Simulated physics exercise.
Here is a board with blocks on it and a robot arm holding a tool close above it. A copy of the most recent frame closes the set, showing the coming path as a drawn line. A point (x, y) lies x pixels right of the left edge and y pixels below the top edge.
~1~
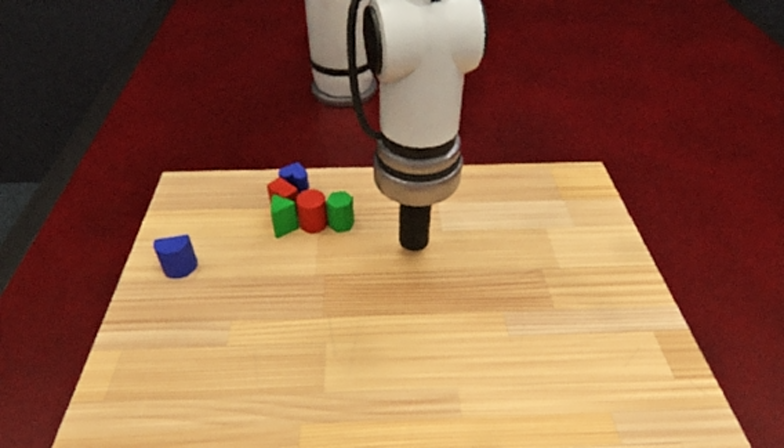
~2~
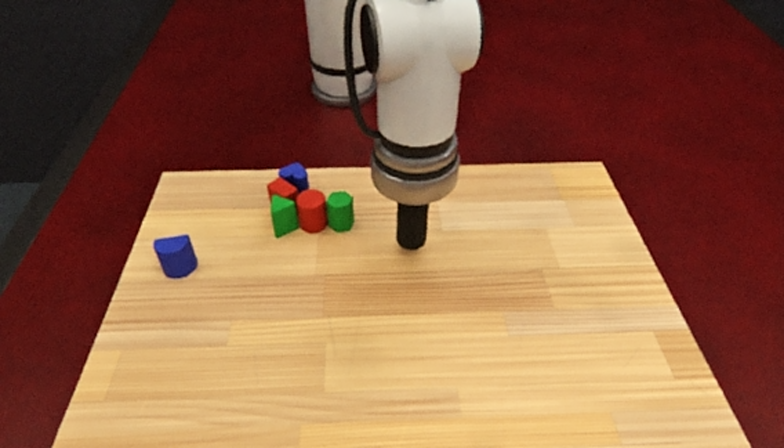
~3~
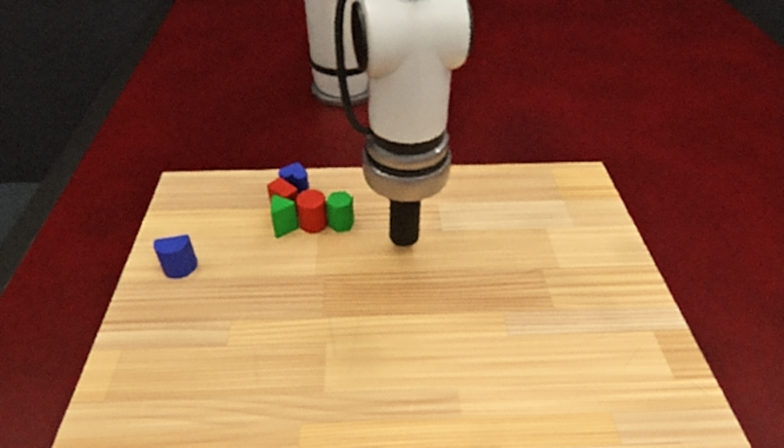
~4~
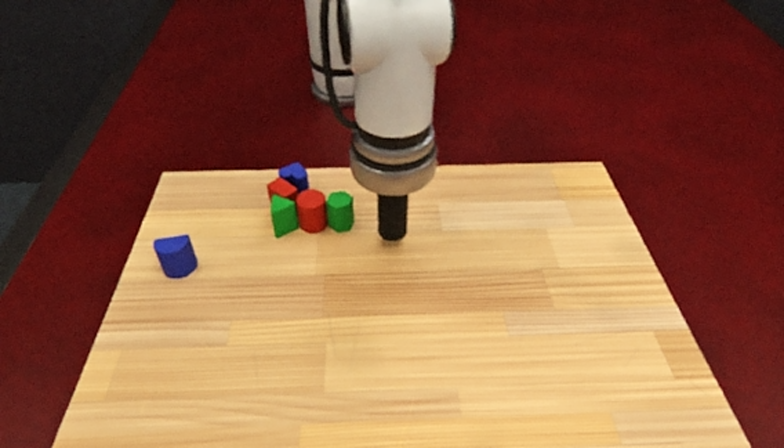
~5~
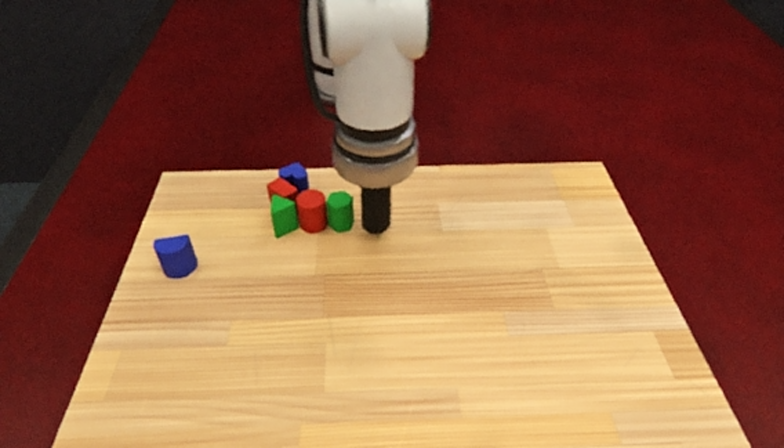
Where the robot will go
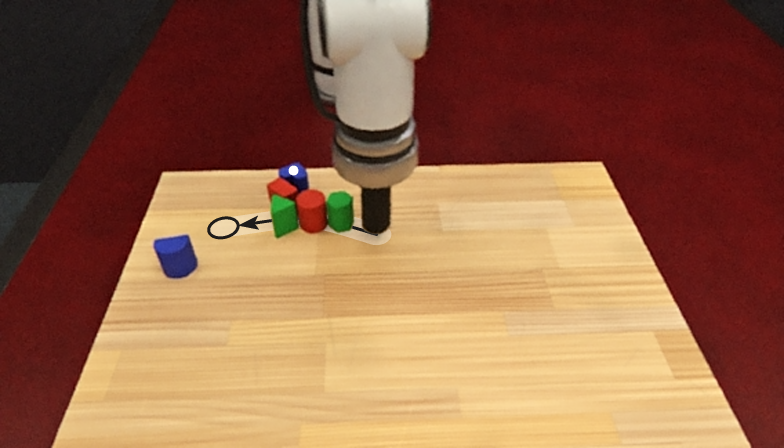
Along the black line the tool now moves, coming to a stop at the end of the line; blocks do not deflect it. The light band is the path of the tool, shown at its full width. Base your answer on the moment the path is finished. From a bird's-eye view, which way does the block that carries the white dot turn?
Counterclockwise from above.
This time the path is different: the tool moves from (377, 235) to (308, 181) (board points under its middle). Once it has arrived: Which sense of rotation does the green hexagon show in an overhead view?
The turn is anti-clockwise.
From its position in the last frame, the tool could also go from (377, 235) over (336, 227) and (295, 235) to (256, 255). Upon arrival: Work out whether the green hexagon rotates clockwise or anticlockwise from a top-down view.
From the top, the block rotates clockwise.
Path on the board, from (377, 235) through (329, 221) and (277, 220) to (223, 228); the dot is on the blue heart block.
The first path, step by step. One third of the way, tool at (327, 210); green three-sided block at (269, 205); red rectangle at (262, 184), turned 45° clockwise; red disc at (285, 192); green hexagon at (310, 183), turned 30° clockwise.
Two thirds of the way, tool at (274, 210); green three-sided block at (257, 209); red rectangle at (231, 178), turned 90° clockwise; blue heart block at (288, 163), turned 40° anticlockwise; red disc at (245, 188); green hexagon at (296, 175), turned 105° clockwise.
At the end, tool at (221, 217); green three-sided block at (247, 214), turned 45° anticlockwise; red rectangle at (219, 171), turned 130° clockwise; blue heart block at (288, 163), turned 40° anticlockwise; red disc at (208, 186); green hexagon at (296, 175), turned 105° clockwise.
